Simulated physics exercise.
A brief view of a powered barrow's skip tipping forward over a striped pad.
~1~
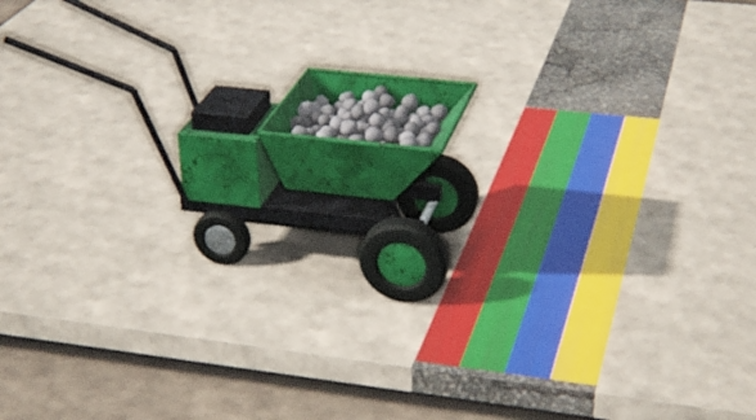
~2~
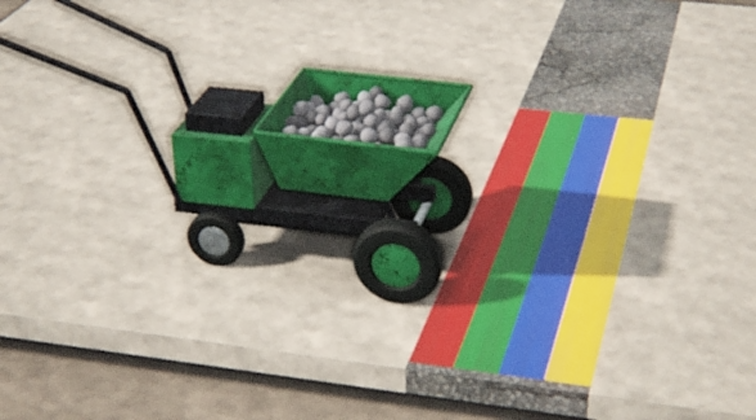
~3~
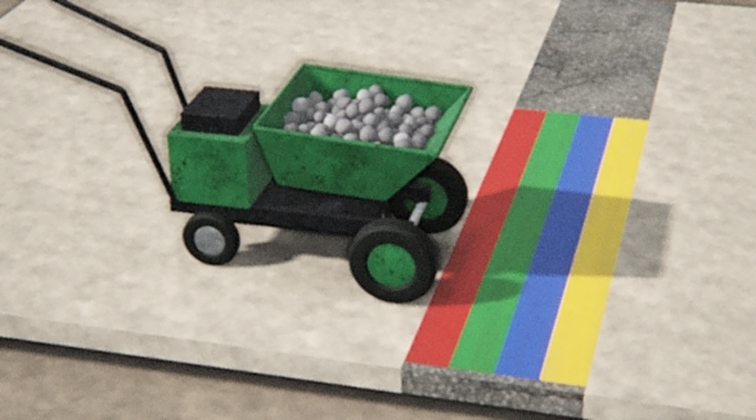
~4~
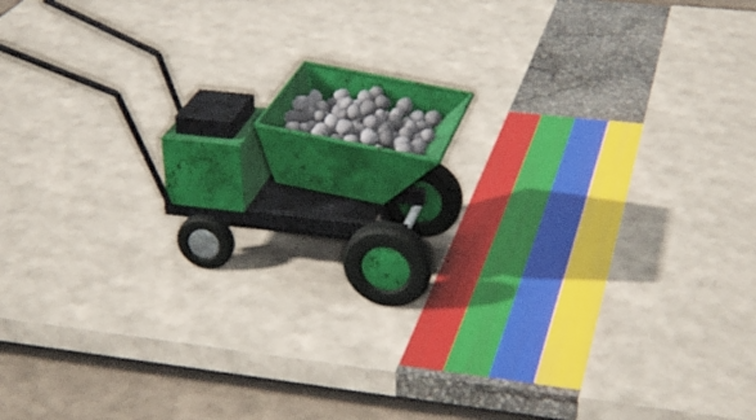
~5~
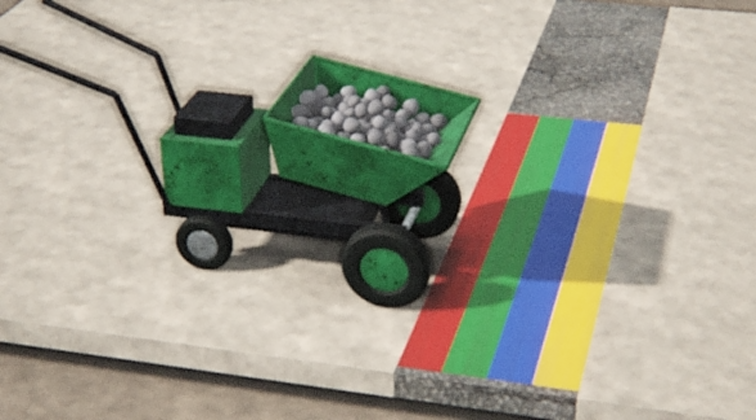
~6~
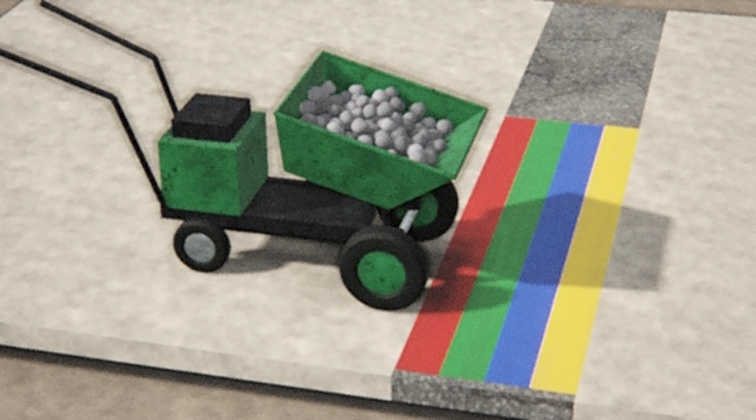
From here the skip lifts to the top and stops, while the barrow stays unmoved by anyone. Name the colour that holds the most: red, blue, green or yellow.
That would be yellow.
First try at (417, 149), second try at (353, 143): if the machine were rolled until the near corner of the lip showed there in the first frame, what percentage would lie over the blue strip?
Trial 1 around 30 %, trial 2 around 20 %.
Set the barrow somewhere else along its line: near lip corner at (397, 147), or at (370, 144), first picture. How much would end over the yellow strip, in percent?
About 30 %, then 20 %.
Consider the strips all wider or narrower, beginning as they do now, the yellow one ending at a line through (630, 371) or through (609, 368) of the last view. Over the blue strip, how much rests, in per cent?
About 40 % and 30 %.
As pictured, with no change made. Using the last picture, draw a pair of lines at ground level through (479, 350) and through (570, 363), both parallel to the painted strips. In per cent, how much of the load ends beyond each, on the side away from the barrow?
Estimate, first then second: 100 %, 50 %.
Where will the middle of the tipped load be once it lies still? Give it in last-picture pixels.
Roughly at (588, 287), give or take.
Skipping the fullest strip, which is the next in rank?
That blue strip is second.
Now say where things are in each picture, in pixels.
Lip of the skip at (441, 151), level; top of the load at (359, 112), round cobbles; red strip at (450, 331); green strip at (494, 337); blue strip at (538, 342); yellow strip at (582, 348), in the first frame.
Lip of the skip at (437, 153), level; top of the load at (354, 112), in the second frame.
Lip of the skip at (437, 155), tipped barely; top of the load at (345, 126), in the third frame.
Lip of the skip at (439, 162), tipped a little; top of the load at (344, 118), in the fourth frame.
Lip of the skip at (446, 168), tipped a little; top of the load at (340, 119), in the fifth frame.
Lip of the skip at (454, 177), tipped clearly; top of the load at (335, 111); red strip at (430, 340); green strip at (473, 345); blue strip at (517, 351); yellow strip at (562, 357), in the sixth frame.
Soon, skip tipped steeply; all in the skip.
A while on, skip tipped steeply; most in the skip; a small part over the blue strip; a small part over the yellow strip; a stray few falling.
Towards the end, skip tipped right over; a small part in the skip; a stray few over the green strip; about a quarter over the blue strip; about a third over the yellow strip; about a third off the paint.
Finally, skip tipped right over; a stray few in the skip; none over the red strip; a stray few over the green strip; about a quarter over the blue strip; about a third over the yellow strip; about a third off the paint.
